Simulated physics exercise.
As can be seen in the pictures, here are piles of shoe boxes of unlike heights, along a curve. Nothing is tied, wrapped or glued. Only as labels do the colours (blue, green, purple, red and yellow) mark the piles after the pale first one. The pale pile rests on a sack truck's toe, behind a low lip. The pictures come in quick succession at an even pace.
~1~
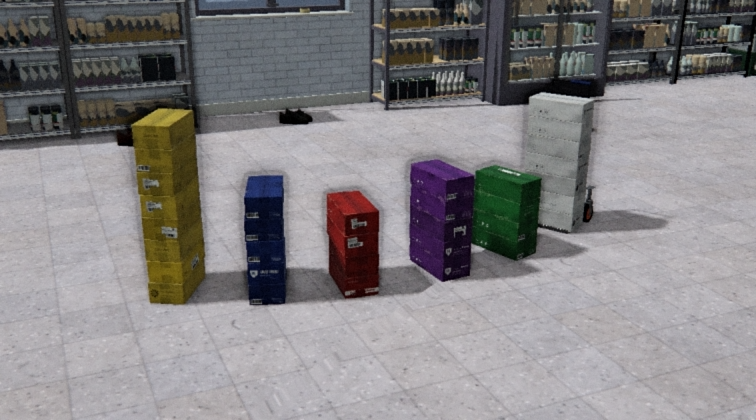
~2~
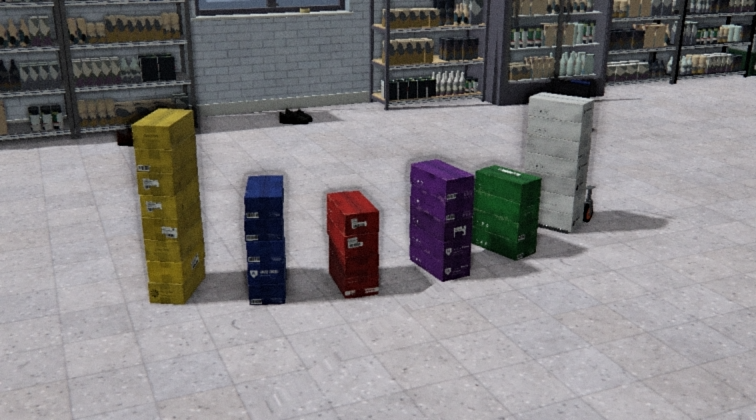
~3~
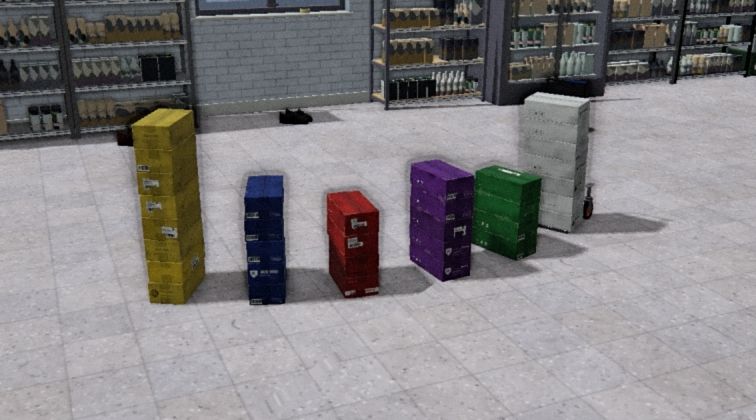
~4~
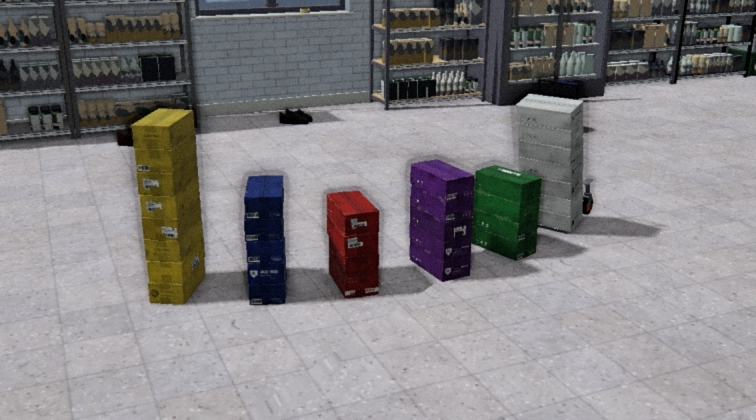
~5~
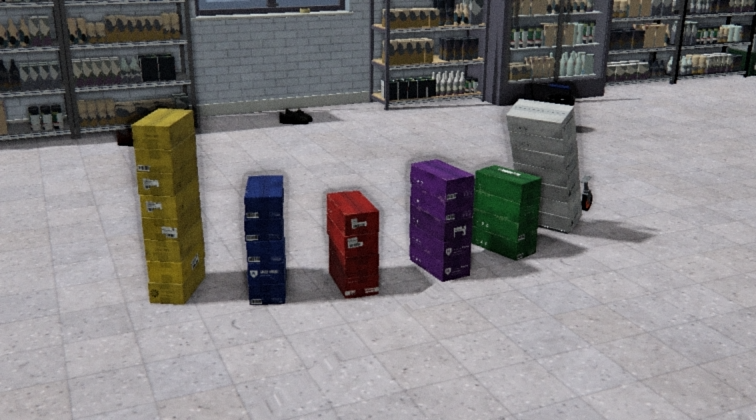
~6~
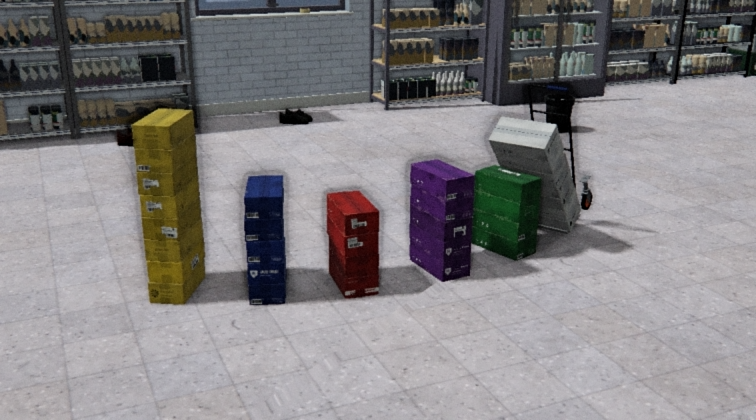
The pale pile of boxes leans gradually left toward the green pile, exposing a sack truck.
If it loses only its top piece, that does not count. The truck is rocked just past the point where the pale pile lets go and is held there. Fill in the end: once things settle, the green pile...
Once things settle, the green pile has gone over.
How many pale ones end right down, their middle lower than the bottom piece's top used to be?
Count = 4.
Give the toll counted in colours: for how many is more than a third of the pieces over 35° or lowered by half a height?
It comes to 2.
Just after the last frame, 7 of the pale pile down; none of the 4 green boxes down (0 of 26 in all colours); top green box tilted barely; top purple box moved a little.
A moment on, 7 of the pale pile down; 3 of the 4 green boxes down (4 of 26 in all colours); top green box tilted steeply, about its own height lower; top purple box tilted well over, half its height lower.
When it is over, 7 of the pale pile down; 3 of the 4 green boxes down (8 of 26 in all colours); top green box tilted steeply, some two heights lower; top purple box tilted well over, some two heights lower. In pixels of the last frame, middles, top green box near (456, 232), top purple box near (358, 235).
